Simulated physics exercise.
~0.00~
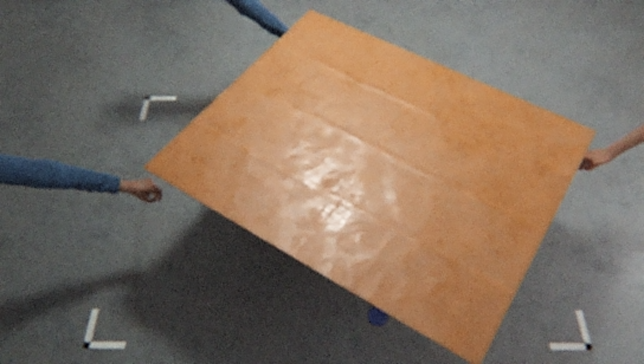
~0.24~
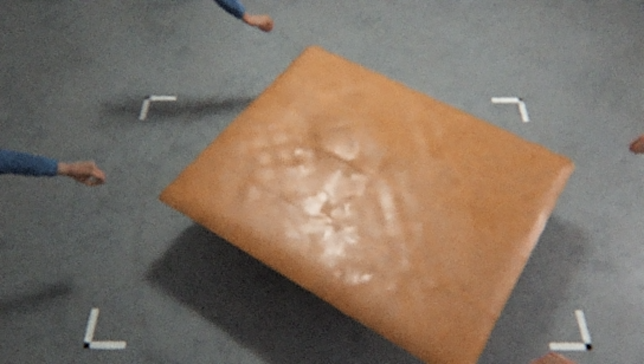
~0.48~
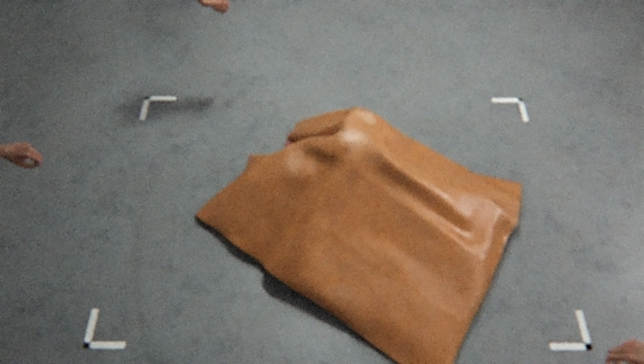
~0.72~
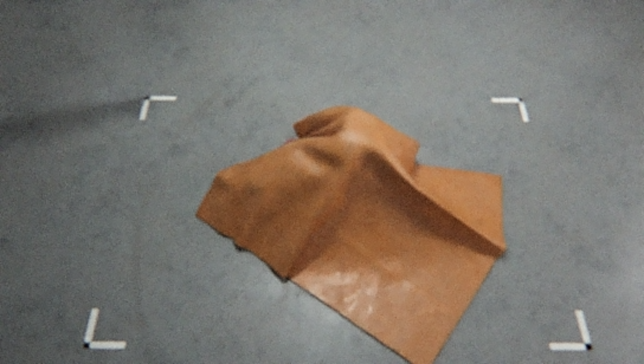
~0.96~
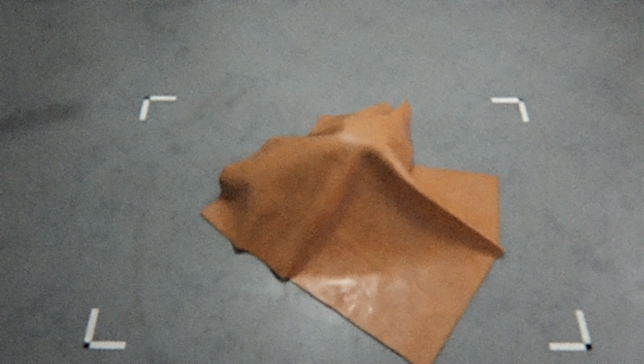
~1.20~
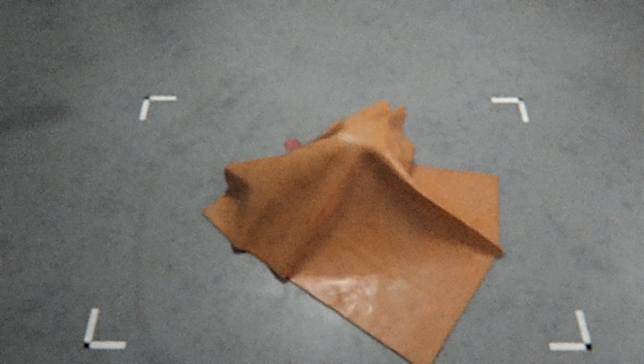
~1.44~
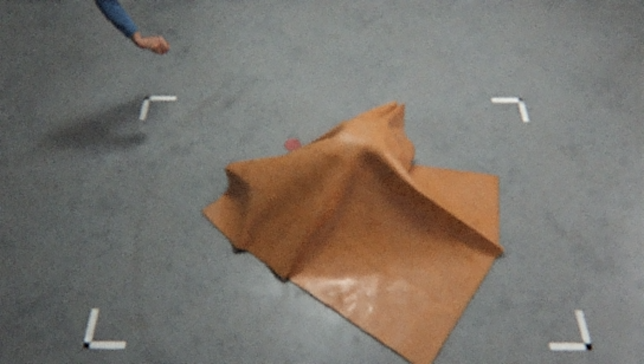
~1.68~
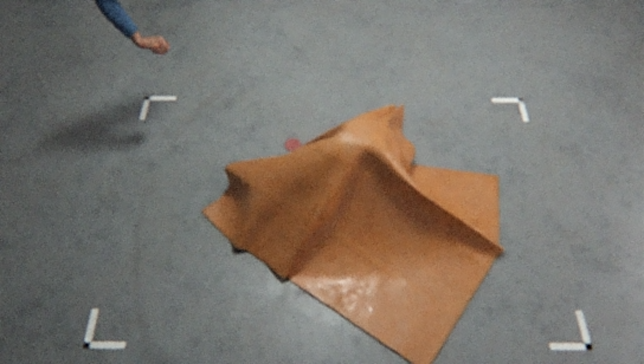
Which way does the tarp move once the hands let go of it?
The tarp moves down, dropping towards the floor and draping over the shapes beneath it.
